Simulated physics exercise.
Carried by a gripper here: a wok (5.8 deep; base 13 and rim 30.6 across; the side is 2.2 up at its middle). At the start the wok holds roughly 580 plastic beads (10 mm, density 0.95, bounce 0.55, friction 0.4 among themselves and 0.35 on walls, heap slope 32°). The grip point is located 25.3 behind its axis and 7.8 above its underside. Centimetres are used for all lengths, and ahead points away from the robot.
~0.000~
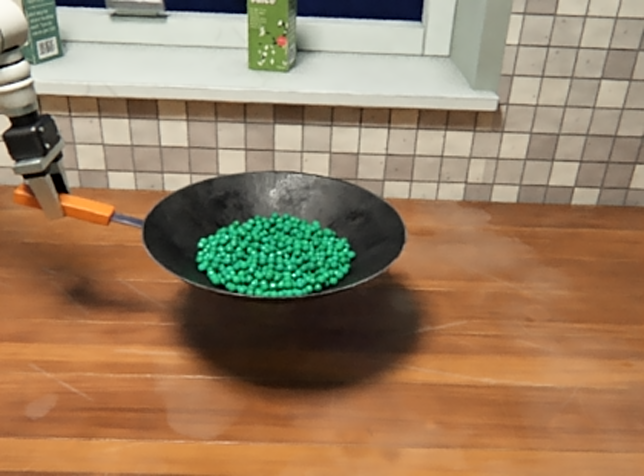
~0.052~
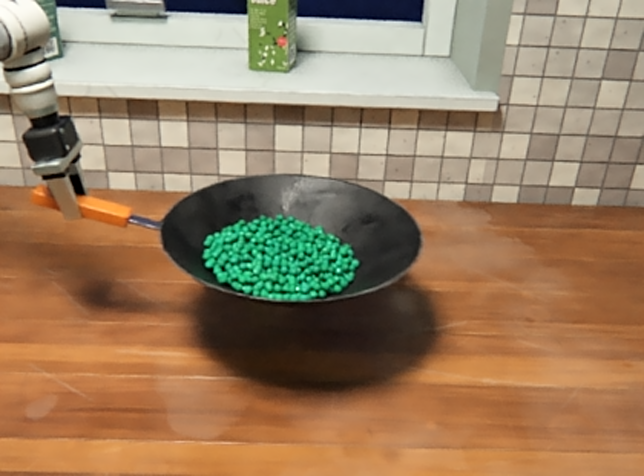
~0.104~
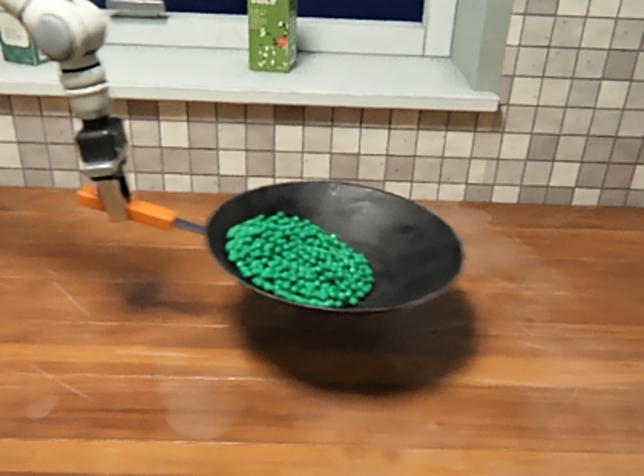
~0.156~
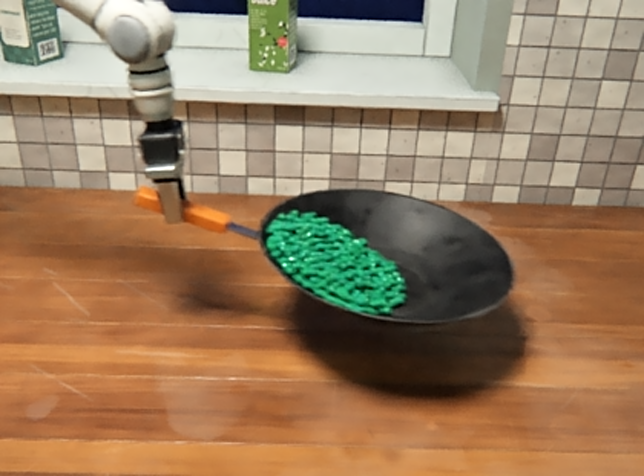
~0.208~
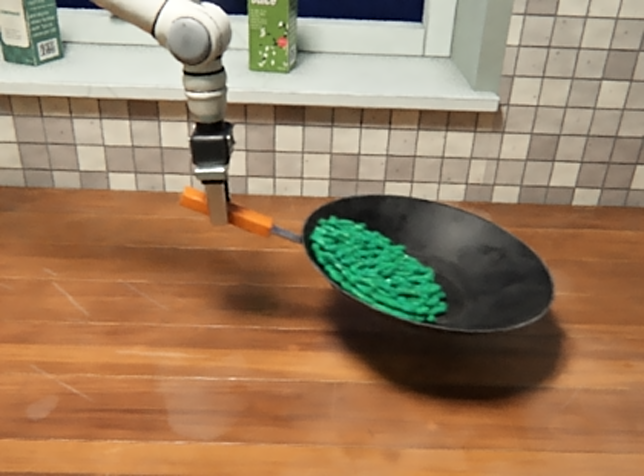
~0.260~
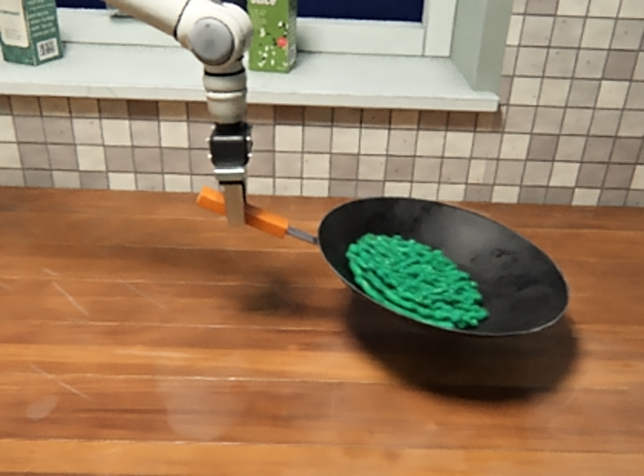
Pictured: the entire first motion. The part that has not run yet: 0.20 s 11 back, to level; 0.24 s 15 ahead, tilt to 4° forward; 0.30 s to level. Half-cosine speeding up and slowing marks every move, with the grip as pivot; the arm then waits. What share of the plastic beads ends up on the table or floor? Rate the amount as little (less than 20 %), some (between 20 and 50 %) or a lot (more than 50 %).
Little - less than 20 %.
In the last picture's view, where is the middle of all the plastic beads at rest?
Around (476, 262).
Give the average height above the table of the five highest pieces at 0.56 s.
They are some 19 cm up.
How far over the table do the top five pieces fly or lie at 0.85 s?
They're roughly 11 centimetres up.
After 0.56 s, tilted 1° forward, highest piece 21 above the table; 545 in the wok, 31 in flight or on a rim.
After 0.85 s, tilted 2° forward, highest piece 12 above the table; 553 in the wok, 21 on the table or floor, 2 in flight or on a rim.
After 1.20 s, level, highest piece 12 above the table; 553 in the wok, 23 on the table or floor.
After 2.25 s, level, highest piece 12 above the table; 553 in the wok, 23 on the table or floor.
In the end, 553 in the wok, 23 on the table or floor. That is 4 % on the table or floor.
